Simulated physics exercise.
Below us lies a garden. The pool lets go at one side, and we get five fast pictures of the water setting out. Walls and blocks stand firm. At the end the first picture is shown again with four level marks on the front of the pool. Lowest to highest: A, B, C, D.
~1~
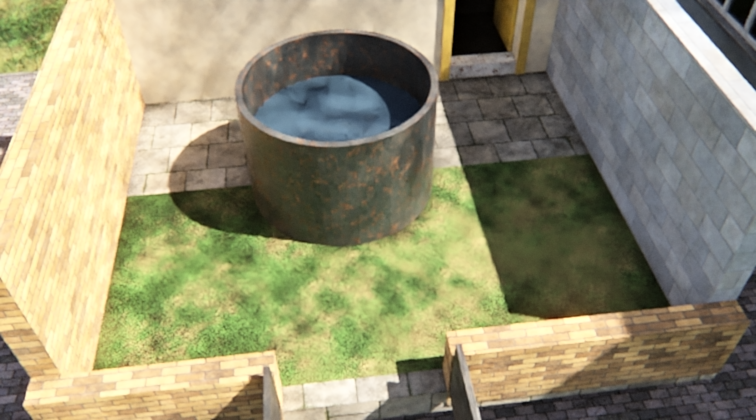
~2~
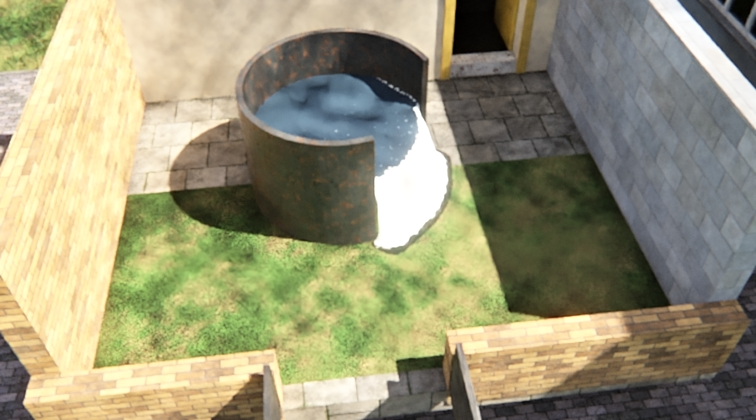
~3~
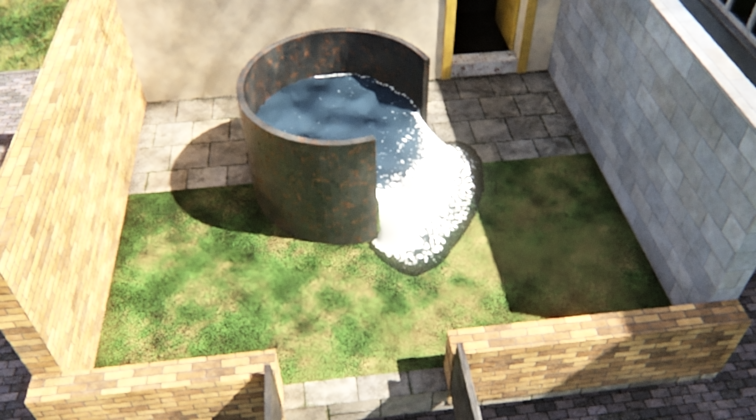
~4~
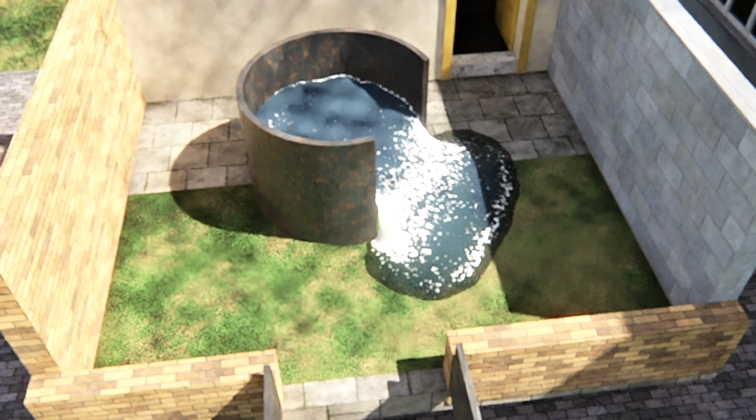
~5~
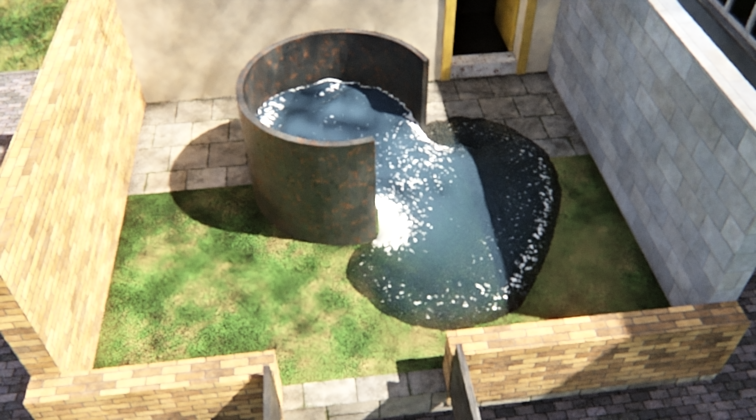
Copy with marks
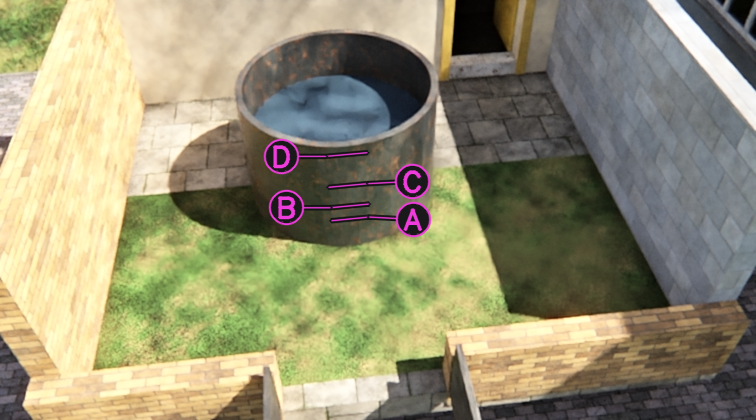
A round rusty tank losing its right side, water pouring out in white foam and spreading across the grass and paving.
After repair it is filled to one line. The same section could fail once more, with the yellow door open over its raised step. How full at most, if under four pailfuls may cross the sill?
Mark C just does it.
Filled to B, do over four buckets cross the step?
No.
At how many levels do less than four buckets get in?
Three.
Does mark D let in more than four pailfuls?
Yes.
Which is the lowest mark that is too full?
D.
On the marked copy, A at (350, 218); B at (349, 205); C at (348, 185); D at (346, 154); from the bottom up A, B, C, D.
With A, nothing gets over.
With B, nothing gets over.
With C, a bucket or two gets in.
With D, about 11 bucketfuls get in.
